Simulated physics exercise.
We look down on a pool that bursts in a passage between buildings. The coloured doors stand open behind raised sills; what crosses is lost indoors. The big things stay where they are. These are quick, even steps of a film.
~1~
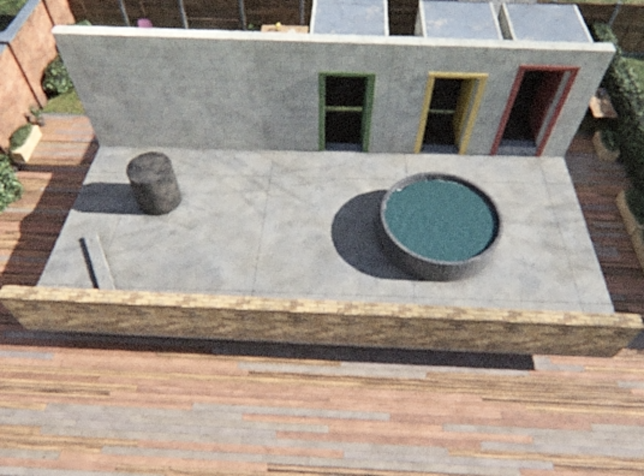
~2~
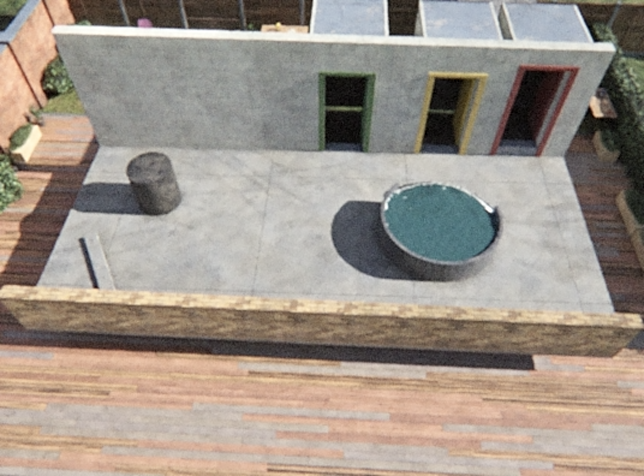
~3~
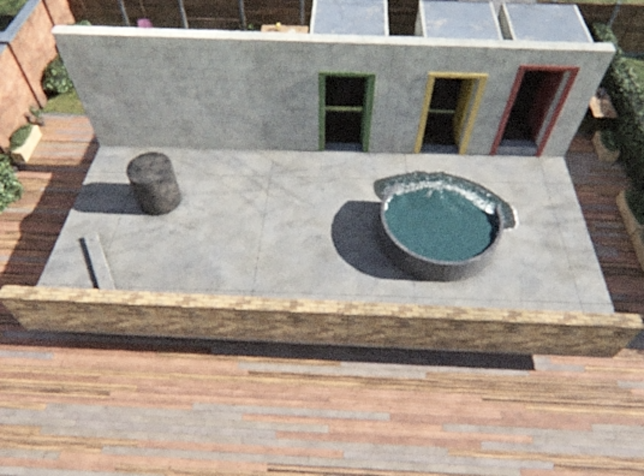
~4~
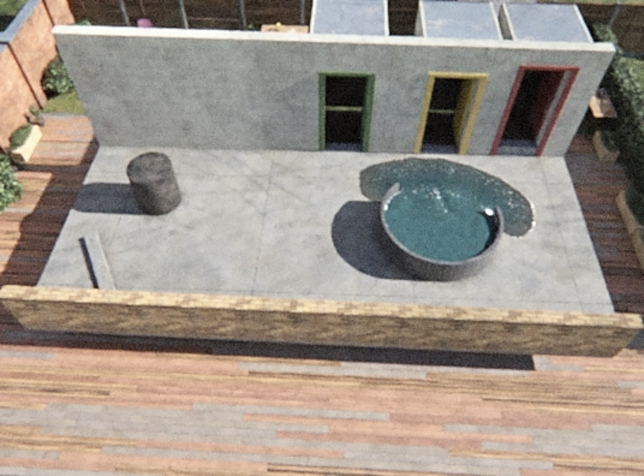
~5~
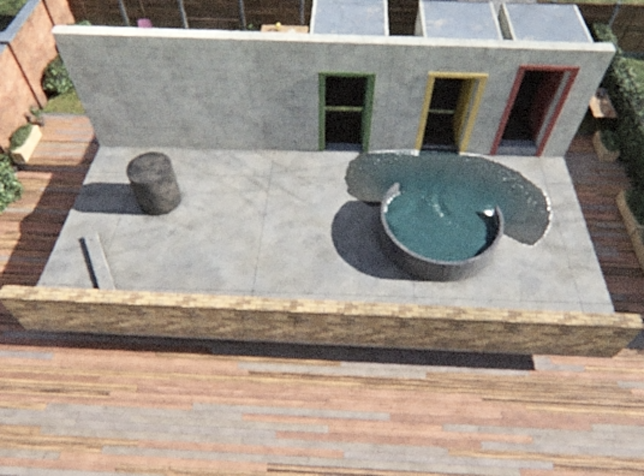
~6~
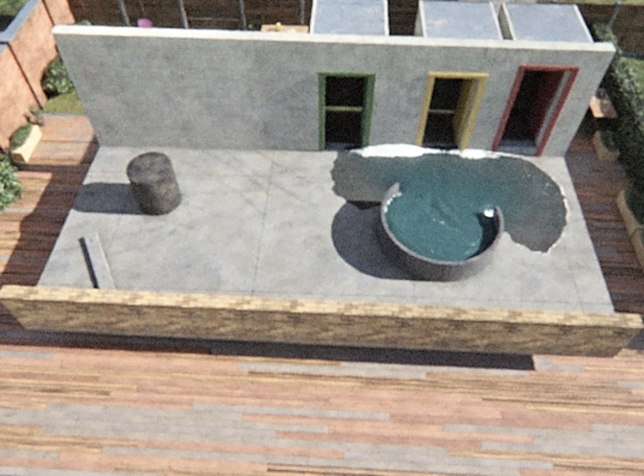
A round tank of still water on a grey courtyard opened on its far side, and water poured out and spread across the floor in a widening sheet up to the wall with coloured doorways.
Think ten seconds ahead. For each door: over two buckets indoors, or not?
One by one: The green door lets in a lot; the yellow door lets in a lot; the red door admits no more than that.
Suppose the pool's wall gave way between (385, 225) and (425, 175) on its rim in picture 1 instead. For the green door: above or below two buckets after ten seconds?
In short: The green door is over.
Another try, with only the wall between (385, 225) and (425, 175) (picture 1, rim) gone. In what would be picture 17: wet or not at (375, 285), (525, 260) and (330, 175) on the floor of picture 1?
In turn: Clear, dry, covered.
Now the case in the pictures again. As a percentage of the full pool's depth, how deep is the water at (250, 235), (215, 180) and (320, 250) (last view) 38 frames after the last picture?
In turn 2, 4 and 0 in a hundred.
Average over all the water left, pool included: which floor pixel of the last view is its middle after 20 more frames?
At about (402, 192).
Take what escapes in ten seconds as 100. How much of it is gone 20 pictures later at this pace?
Roughly 60 per cent.
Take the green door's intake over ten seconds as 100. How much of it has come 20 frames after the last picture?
About 80 per cent.
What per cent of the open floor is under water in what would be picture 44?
I make it 50 per cent.
A moment on, water covers 20 % of the floor; the green door under two buckets in, the yellow door far over two buckets in, the red door wet at the sill, nothing in.
Next, water covers 20 % of the floor; the green door over two buckets in, the yellow door far over two buckets in, the red door wet at the sill, nothing in.
Then, water covers 40 % of the floor; the green door over two buckets in, the yellow door far over two buckets in, the red door wet at the sill, nothing in.
Later, water covers 50 % of the floor; the green door over two buckets in, the yellow door far over two buckets in, the red door wet at the sill, nothing in.
In the end, water covers 50 % of the floor; the green door over two buckets in, the yellow door far over two buckets in, the red door wet at the sill, nothing in.
